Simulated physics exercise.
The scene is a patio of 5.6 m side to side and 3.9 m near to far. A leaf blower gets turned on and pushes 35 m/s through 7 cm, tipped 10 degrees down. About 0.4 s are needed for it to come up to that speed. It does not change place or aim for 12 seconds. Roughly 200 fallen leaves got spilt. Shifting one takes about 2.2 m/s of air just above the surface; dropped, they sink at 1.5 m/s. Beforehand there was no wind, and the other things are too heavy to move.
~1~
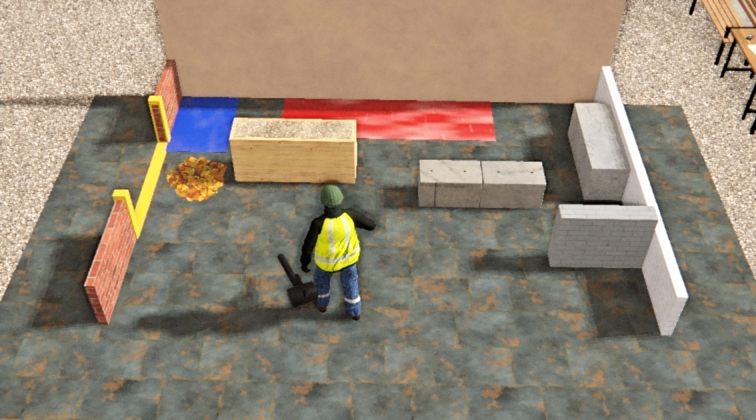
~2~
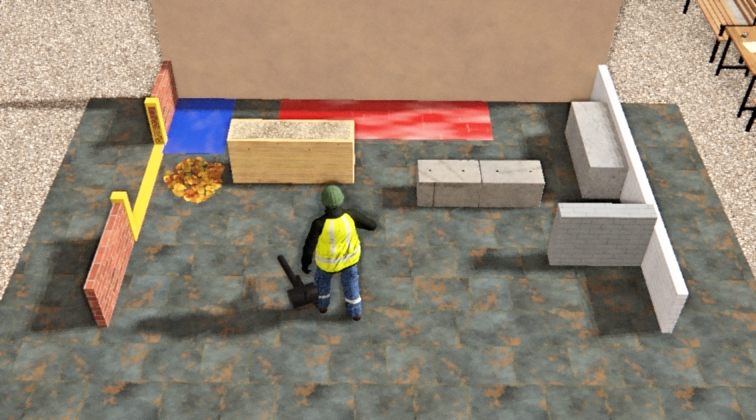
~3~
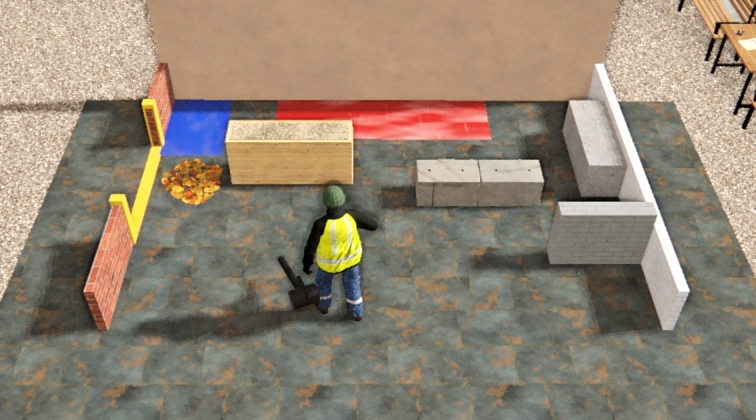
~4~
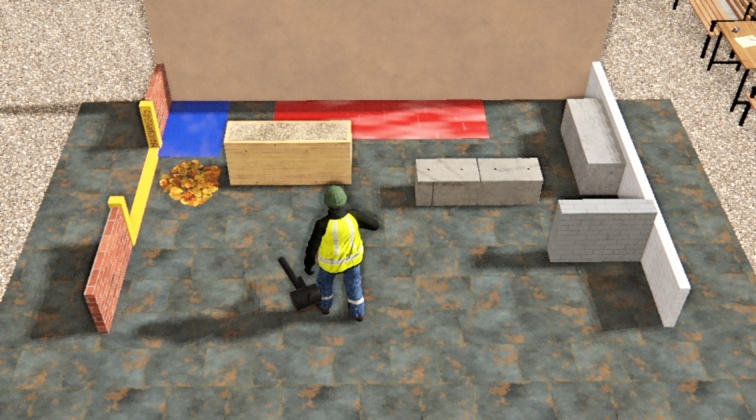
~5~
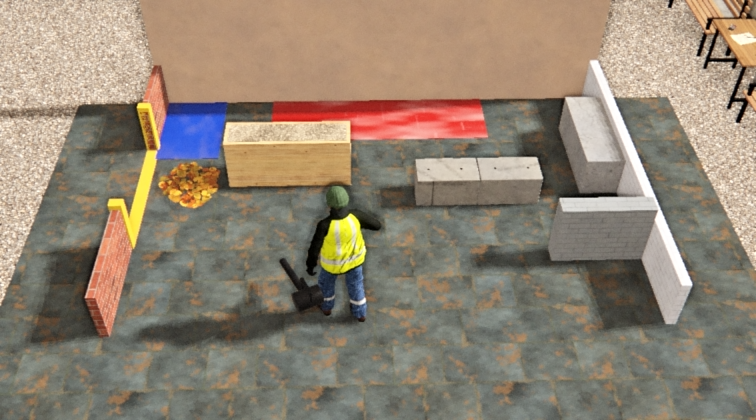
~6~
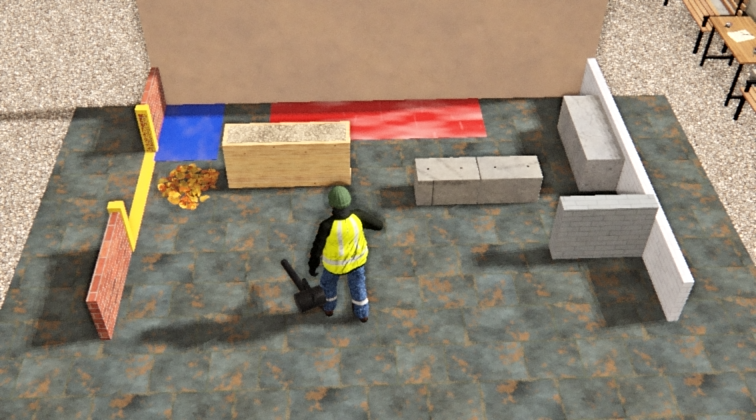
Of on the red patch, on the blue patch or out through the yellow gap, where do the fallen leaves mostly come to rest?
Mostly at the yellow one.
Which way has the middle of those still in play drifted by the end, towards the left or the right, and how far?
Shift: Toward the left-hand side, approx. 0.8 m.
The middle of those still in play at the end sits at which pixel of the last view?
The middle lands close to (132, 136) in pixels.
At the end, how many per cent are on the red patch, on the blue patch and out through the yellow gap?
About 0 % red, 20 % blue and 80 % yellow.
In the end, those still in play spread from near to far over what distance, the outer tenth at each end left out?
About 1.2 m from near to far.
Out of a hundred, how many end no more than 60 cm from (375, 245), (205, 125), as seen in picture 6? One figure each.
Estimates in listed order: 0 %; 20 %.
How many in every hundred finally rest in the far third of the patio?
I'd estimate around 20 per cent.
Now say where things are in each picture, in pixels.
In the first frame, the middle of the fallen leaves is near (197, 179), none has stirred yet and the mouth of the leaf blower is at (281, 257).
In the second frame, the middle of the fallen leaves is near (195, 179), none has stirred yet, the blue patch is centred on (200, 125), the yellow gap is centred on (151, 187) and the red patch is centred on (384, 119).
In the third frame, the middle of the fallen leaves is near (193, 181), none has stirred yet, the top of a planter is at (290, 131) and the top of a stone seat is at (479, 170).
In the fourth frame, the middle of the fallen leaves is near (191, 182) and none has stirred yet.
In the fifth frame, the middle of the fallen leaves is near (190, 184) and none has stirred yet.
In the sixth frame, the middle of the fallen leaves is near (188, 185), the farthest in sight from the leaf blower is at (179, 169) and about 10 % have left their places.
Then, 1.7 s after the last picture, 63 % are on the move or not yet settled, 18 % are on the blue patch, 74 % out through the yellow gap and 0 % on the red patch; the middle of those still in play is near (136, 141).
Then, 3.1 s after the last picture, 50 % are on the move or not yet settled, 19 % are on the blue patch, 76 % out through the yellow gap and 0 % on the red patch; the middle of those still in play is near (136, 141).
Then, 5.8 s after the last picture, 38 % are on the move or not yet settled, 20 % are on the blue patch, 78 % out through the yellow gap and 0 % on the red patch; the middle of those still in play is near (132, 136).
Then, 11.2 s after the last picture, at the end, 21 % are on the blue patch, 78 % out through the yellow gap and 0 % on the red patch; the middle of those still in play is near (132, 136).
